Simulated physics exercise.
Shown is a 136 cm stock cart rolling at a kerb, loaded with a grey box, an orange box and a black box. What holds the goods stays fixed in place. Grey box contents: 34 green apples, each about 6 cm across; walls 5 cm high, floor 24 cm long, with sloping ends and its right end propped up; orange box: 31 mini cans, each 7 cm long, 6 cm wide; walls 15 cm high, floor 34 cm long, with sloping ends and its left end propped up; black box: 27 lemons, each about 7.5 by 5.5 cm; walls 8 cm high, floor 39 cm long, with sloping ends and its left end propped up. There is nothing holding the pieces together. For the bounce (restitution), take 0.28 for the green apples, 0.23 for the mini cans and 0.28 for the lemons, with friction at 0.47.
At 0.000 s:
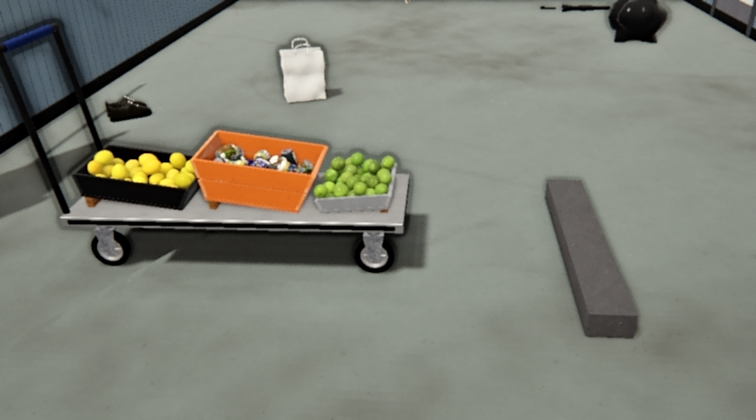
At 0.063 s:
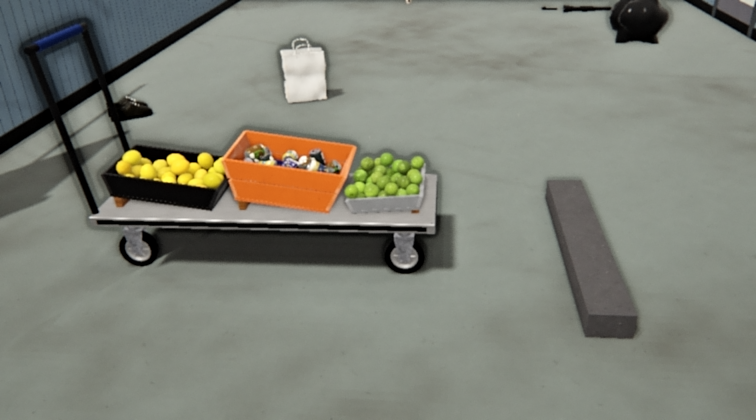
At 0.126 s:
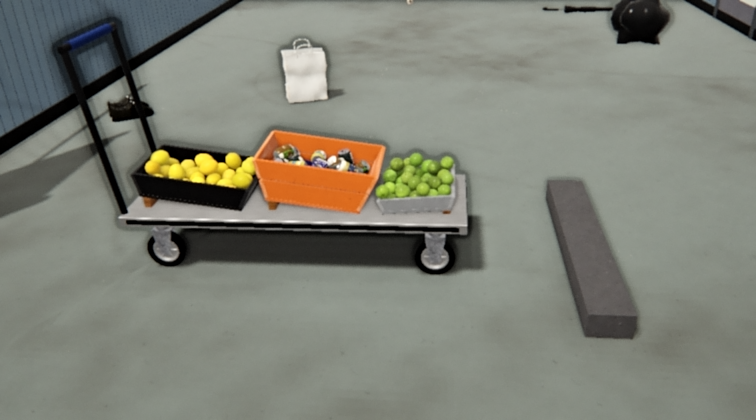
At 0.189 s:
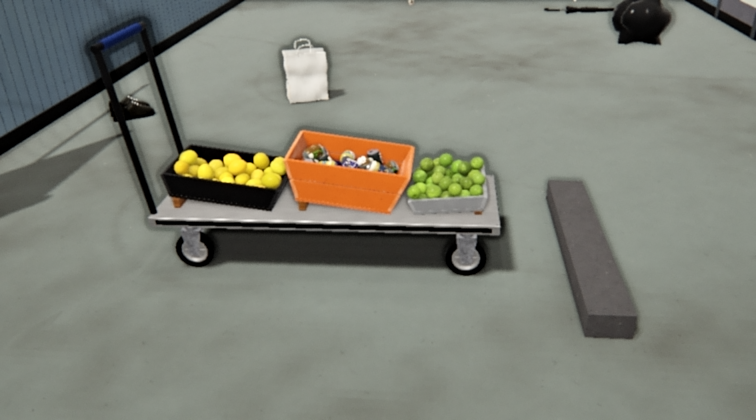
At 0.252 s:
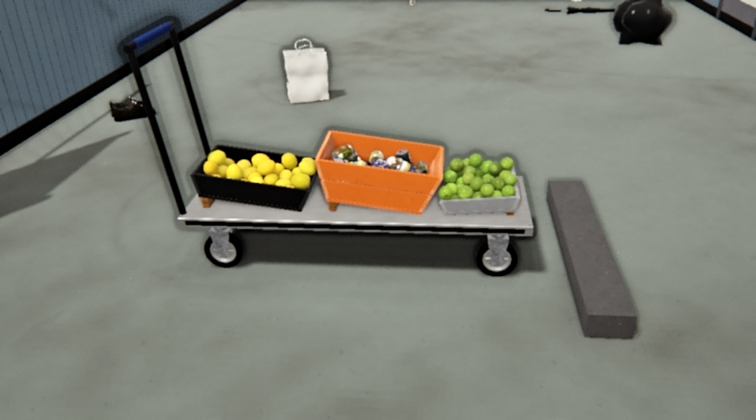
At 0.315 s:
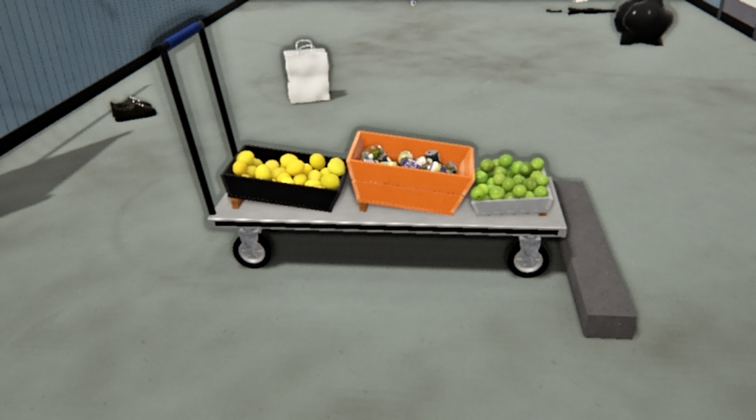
A cart carrying three boxes of yellow balls, small cans and green apples rolls right.
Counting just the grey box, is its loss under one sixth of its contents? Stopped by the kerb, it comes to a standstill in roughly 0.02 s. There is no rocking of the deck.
No, it loses over one sixth.
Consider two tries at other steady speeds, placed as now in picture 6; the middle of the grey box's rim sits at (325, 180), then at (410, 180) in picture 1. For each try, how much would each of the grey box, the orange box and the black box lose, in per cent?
Try by try, the grey box would lose 40 then 20 per cent, the orange box 10 then 0 per cent, and the black box 30 then 0 per cent.
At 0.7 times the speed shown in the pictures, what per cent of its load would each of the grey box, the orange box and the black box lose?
Then the grey box sheds 20 per cent, the orange box 0 per cent, and the black box 0 per cent.
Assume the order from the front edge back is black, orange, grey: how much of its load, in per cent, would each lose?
Grey box 30 %, orange box 0 %, black box 0 %.
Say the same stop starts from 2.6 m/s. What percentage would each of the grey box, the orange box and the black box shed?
Grey box 40 %, orange box 10 %, black box 10 %.
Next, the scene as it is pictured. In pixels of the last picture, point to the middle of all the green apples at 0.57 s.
Roughly (545, 186).
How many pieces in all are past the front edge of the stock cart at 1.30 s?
Count: Approx. 10.
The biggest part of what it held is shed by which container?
That would be the grey box.
After 0.35 s, impact.
After 0.45 s, grey box 31 in, 3 out, orange box 31 in, 0 out and black box 27 in, 0 out.
After 0.57 s, grey box 25 in, 9 out, orange box 31 in, 0 out and black box 27 in, 0 out.
After 0.80 s, grey box 24 in, 10 out, orange box 31 in, 0 out and black box 27 in, 0 out.
Final count (at 1.30 s), grey box 24 in, 10 out, orange box 31 in, 0 out and black box 27 in, 0 out. Asked share, 10 of 34, 29 per cent.
